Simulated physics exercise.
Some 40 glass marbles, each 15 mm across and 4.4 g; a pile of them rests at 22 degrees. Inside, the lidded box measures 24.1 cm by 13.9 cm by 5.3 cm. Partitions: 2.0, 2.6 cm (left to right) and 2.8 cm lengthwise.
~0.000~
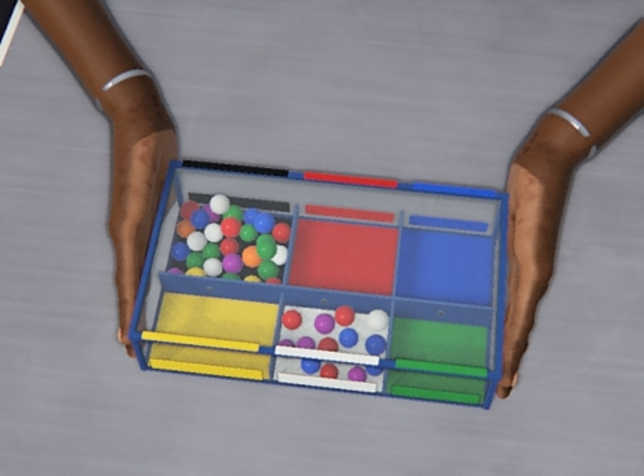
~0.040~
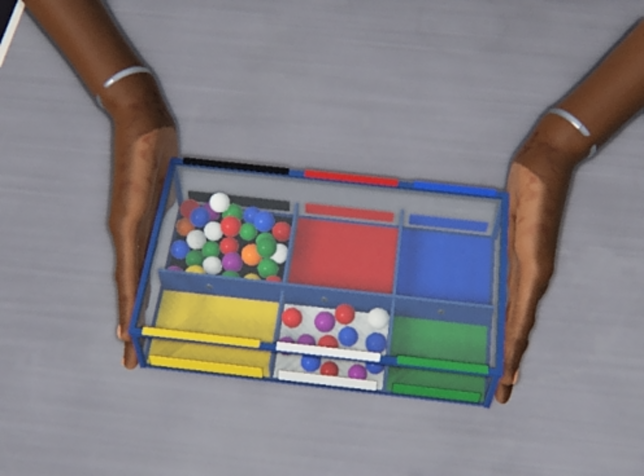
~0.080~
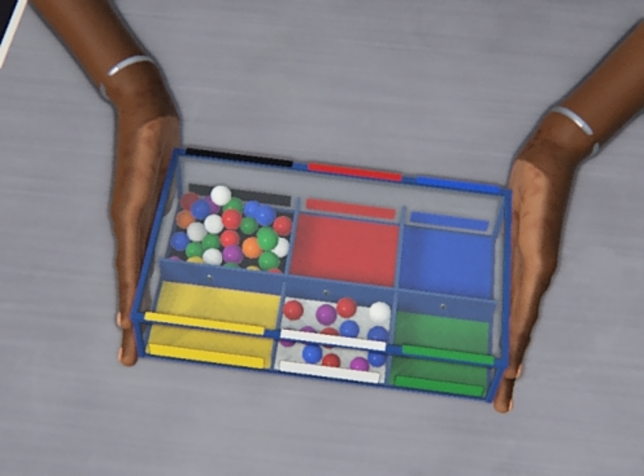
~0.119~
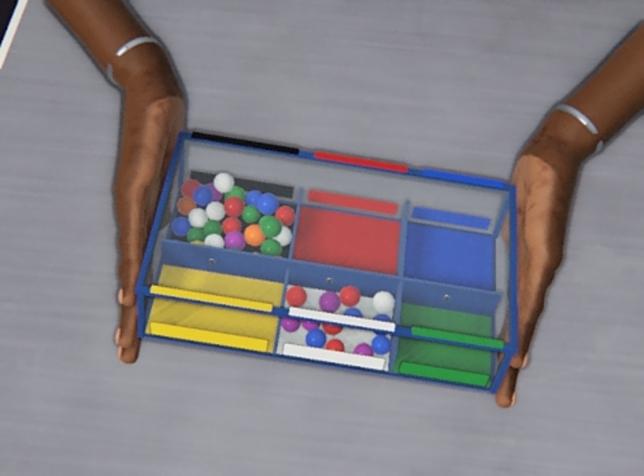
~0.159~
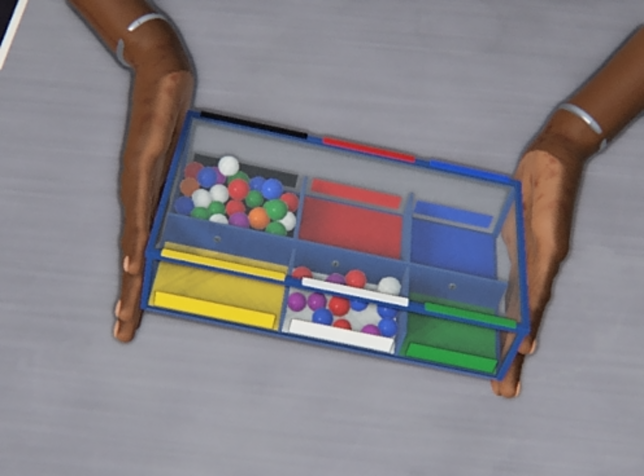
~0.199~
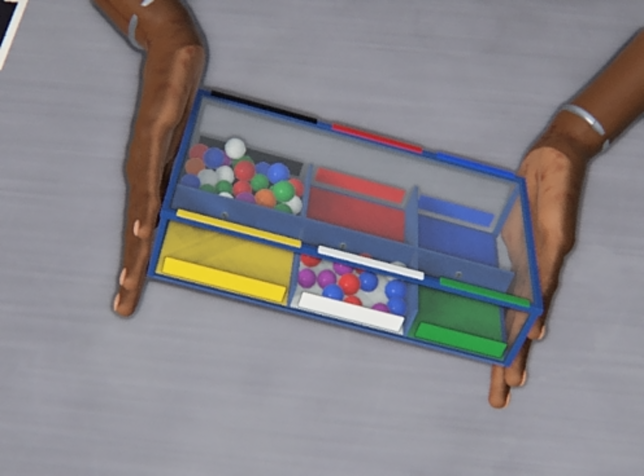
Two hands hold a clear compartment box of colored balls and gradually tilt it over a gray surface.
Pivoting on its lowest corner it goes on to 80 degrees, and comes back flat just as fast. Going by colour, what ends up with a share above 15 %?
Red compartment: Above; blue compartment: Above; green compartment: Below; yellow compartment: Below; white compartment: Below; black compartment: Above.
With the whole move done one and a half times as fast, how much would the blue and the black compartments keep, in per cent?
Blue 35, black 30.
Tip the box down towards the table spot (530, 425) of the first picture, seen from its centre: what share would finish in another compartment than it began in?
Some 75 per cent.
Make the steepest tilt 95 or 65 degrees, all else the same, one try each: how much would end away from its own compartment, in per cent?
Some 85 and 10 per cent.
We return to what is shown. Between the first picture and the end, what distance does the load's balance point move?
Roughly 6.5 cm.
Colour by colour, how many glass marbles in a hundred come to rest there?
Red 30, blue 35, green 0, yellow 0, white 5, black 30.
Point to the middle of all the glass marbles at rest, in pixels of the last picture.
Around (356, 261).
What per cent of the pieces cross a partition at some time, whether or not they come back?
About 65 per cent.
After 0.64 s, tilt 78 degrees; red 5 %, white 30 %, black 60 %.
Then, at 0.93 s, tilt 31 degrees; red 30 %, blue 35 %, white 5 %, black 30 %.
Then, at 1.32 s, tilt 0 degrees; red 30 %, blue 35 %, white 5 %, black 30 %.
At rest (2.2 s), red 30 %, blue 35 %, green 0 %, yellow 0 %, white 5 %, black 30 %.
